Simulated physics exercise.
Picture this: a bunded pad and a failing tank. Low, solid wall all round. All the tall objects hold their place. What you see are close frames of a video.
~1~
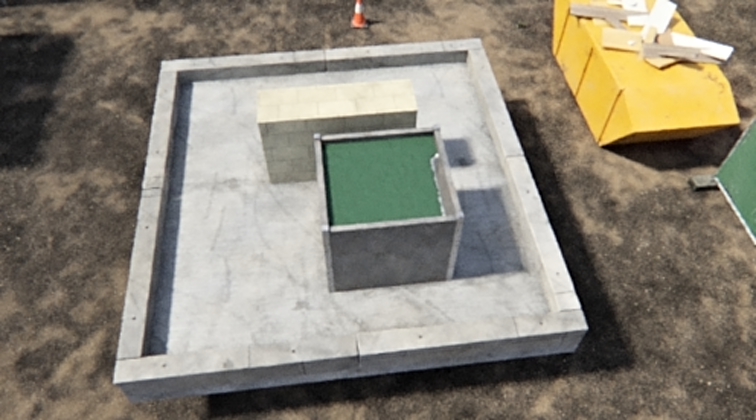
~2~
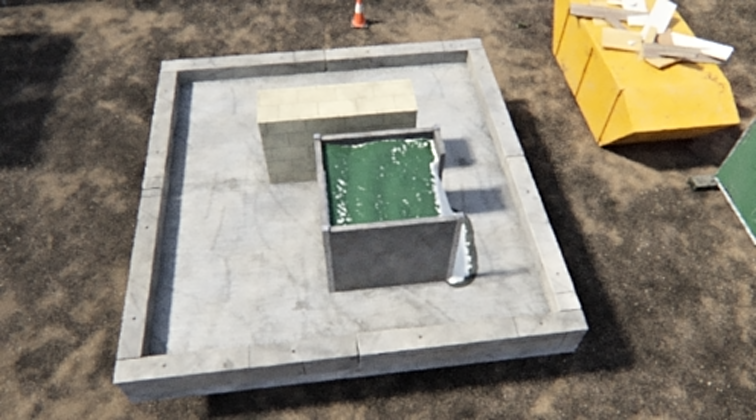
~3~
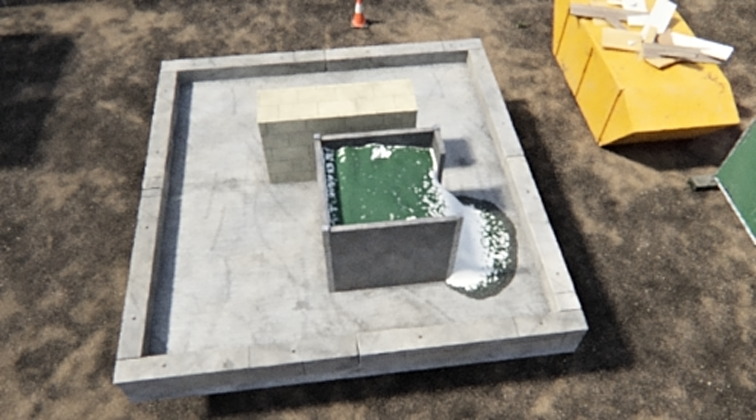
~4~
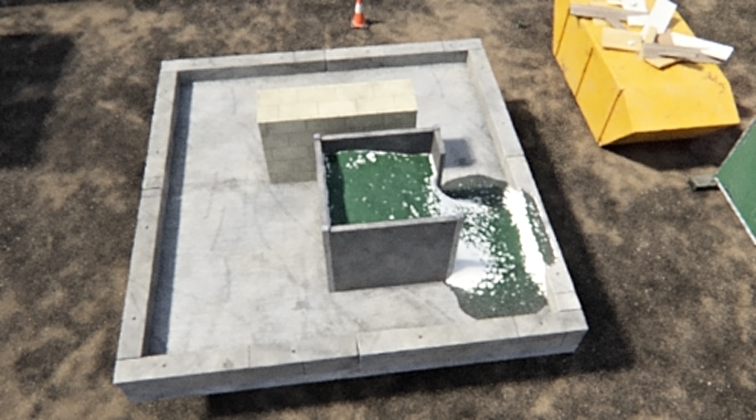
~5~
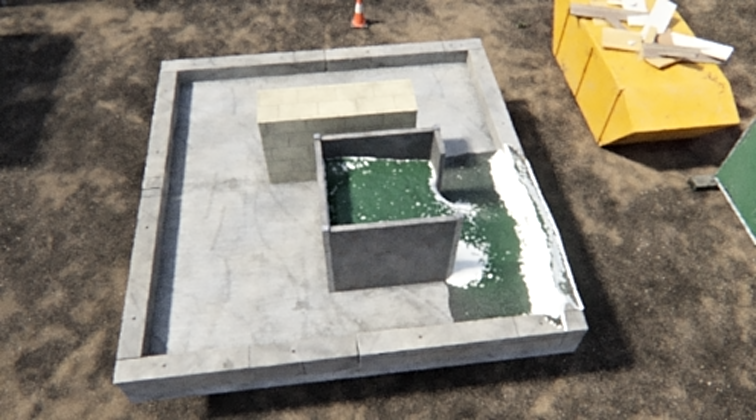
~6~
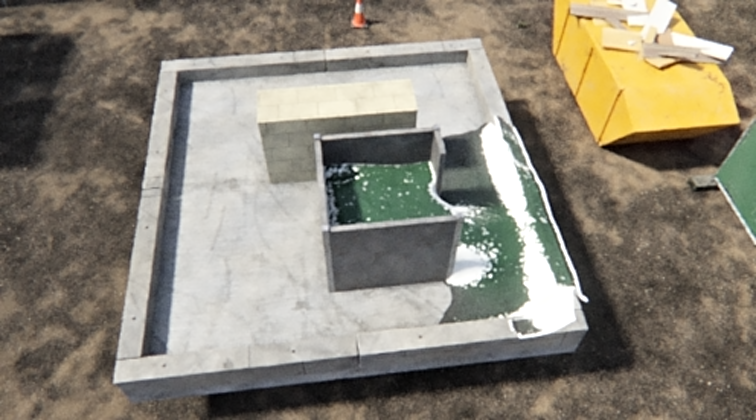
Green water pouring from the right side of a square tank, spreading across a walled concrete pad and foaming along its right wall.
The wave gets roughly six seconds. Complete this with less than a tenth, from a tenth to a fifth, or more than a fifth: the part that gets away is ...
The part that gets away is more than a fifth.
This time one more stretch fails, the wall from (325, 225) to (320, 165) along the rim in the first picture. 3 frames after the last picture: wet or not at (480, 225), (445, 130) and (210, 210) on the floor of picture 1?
Spared, spared, soaked.
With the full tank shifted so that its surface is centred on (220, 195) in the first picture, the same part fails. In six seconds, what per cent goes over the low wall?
Close to 16 in a hundred.
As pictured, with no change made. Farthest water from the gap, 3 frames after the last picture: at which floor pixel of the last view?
My estimate: Roughly (459, 67).
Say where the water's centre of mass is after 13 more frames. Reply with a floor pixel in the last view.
At about (416, 213).
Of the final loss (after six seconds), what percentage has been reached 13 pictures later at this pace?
Near 100 %.
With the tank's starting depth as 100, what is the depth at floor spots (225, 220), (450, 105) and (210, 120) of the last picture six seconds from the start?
I'd say around 4 per cent, then 8 per cent, then 10 per cent.
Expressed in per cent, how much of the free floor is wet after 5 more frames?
Estimated share: Around 25 %.
A moment on, water covers 25 % of the floor; the low wall has let 13 % over.
Next, water covers 30 % of the floor; the low wall has let 21 % over.
Then, water covers 45 % of the floor; the low wall has let 33 % over.
Later, water covers 65 % of the floor; the low wall has let 33 % over.
In the end, water covers 80 % of the floor; the low wall has let 33 % over.
